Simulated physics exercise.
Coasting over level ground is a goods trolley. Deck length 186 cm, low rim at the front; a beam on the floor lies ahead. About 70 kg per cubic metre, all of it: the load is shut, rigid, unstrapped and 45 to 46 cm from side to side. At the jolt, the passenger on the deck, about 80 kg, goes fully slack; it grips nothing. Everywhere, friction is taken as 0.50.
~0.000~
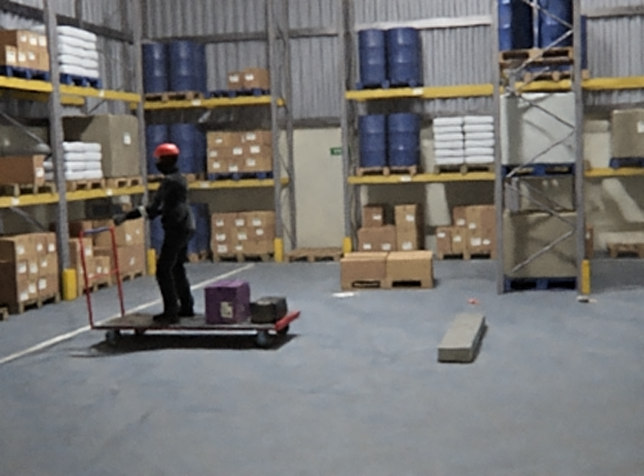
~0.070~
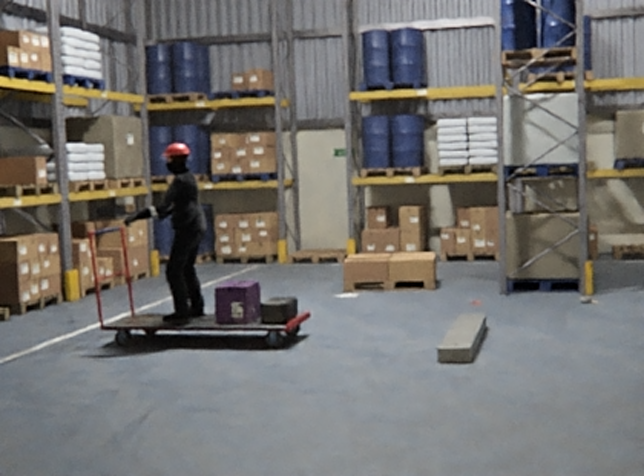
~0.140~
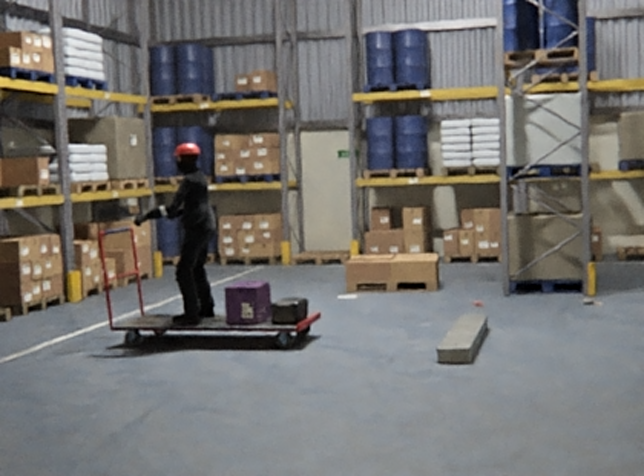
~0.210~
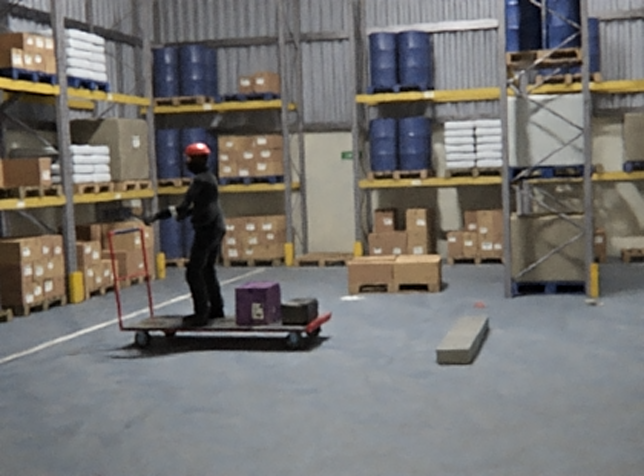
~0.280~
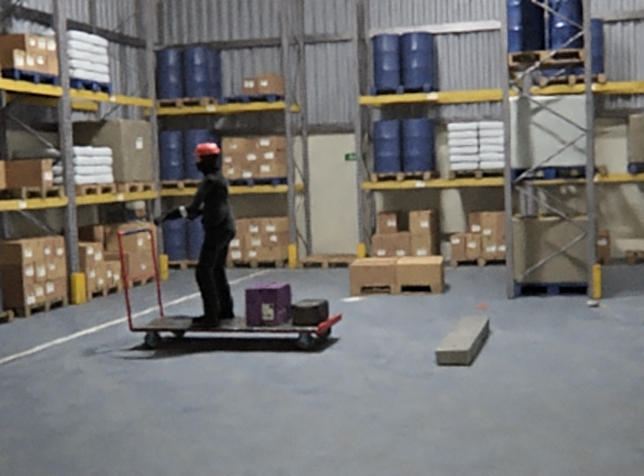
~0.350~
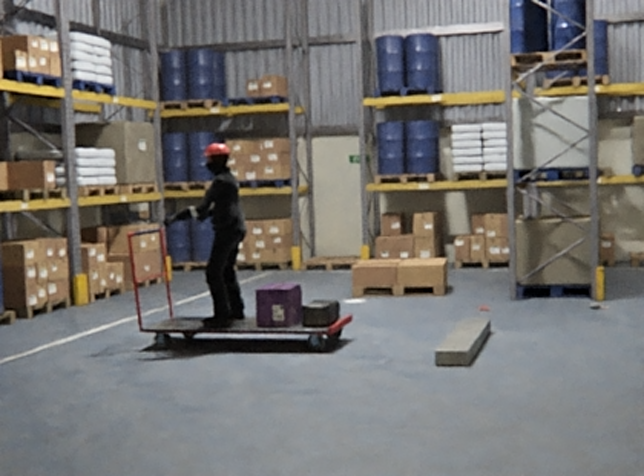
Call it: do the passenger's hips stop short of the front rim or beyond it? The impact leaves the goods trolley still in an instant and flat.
The passenger's hips stop short of the front rim.
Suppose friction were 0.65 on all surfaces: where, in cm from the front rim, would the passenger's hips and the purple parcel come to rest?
That puts hips at 30 behind, purple at 50 behind.
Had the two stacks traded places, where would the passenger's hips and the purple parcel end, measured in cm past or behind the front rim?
Rest positions - hips: 30 behind; purple: 50 past.
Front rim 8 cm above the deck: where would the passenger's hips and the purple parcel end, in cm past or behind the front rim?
With that rim, the hips stay 30 cm behind and purple stays 50 cm behind.
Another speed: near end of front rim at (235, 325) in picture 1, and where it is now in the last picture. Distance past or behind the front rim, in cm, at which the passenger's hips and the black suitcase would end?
The hips would end 30 cm past the front rim, and the black one 20 cm behind it.
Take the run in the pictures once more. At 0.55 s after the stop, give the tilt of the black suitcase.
About 0°.
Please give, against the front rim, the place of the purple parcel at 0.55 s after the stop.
Behind the rim by about 45 cm.
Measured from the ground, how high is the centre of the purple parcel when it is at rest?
Near 40 cm above the ground.
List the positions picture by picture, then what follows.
Hips (179, 229), purple parcel (228, 301), rim corner (277, 327); 163 cm still to roll, in the first picture.
Hips (190, 229), purple parcel (239, 302), rim corner (287, 327); 153 cm still to roll, in the second picture.
Hips (200, 229), purple parcel (249, 302), rim corner (298, 328); 142 cm still to roll, in the third picture.
Hips (210, 229), purple parcel (259, 303), rim corner (308, 328); 132 cm still to roll, in the fourth picture.
Hips (220, 230), purple parcel (269, 304), rim corner (319, 329); 121 cm still to roll, in the fifth picture.
Hips (230, 230), purple parcel (279, 305), rim corner (330, 330); 111 cm still to roll. Speed about 1.5 m/s, in the sixth picture.
The wheels strike at 1.09 s.
After 1.64 s the passenger's hips are 41 cm behind the rim, near (413, 270) in the last picture's view.
After 2.09 s the passenger's hips are 31 cm behind the rim, near (424, 272) in the last picture's view.
At rest, 4.1 s, nothing is past the rim; behind it, black suitcase, purple parcel and the passenger's hips.
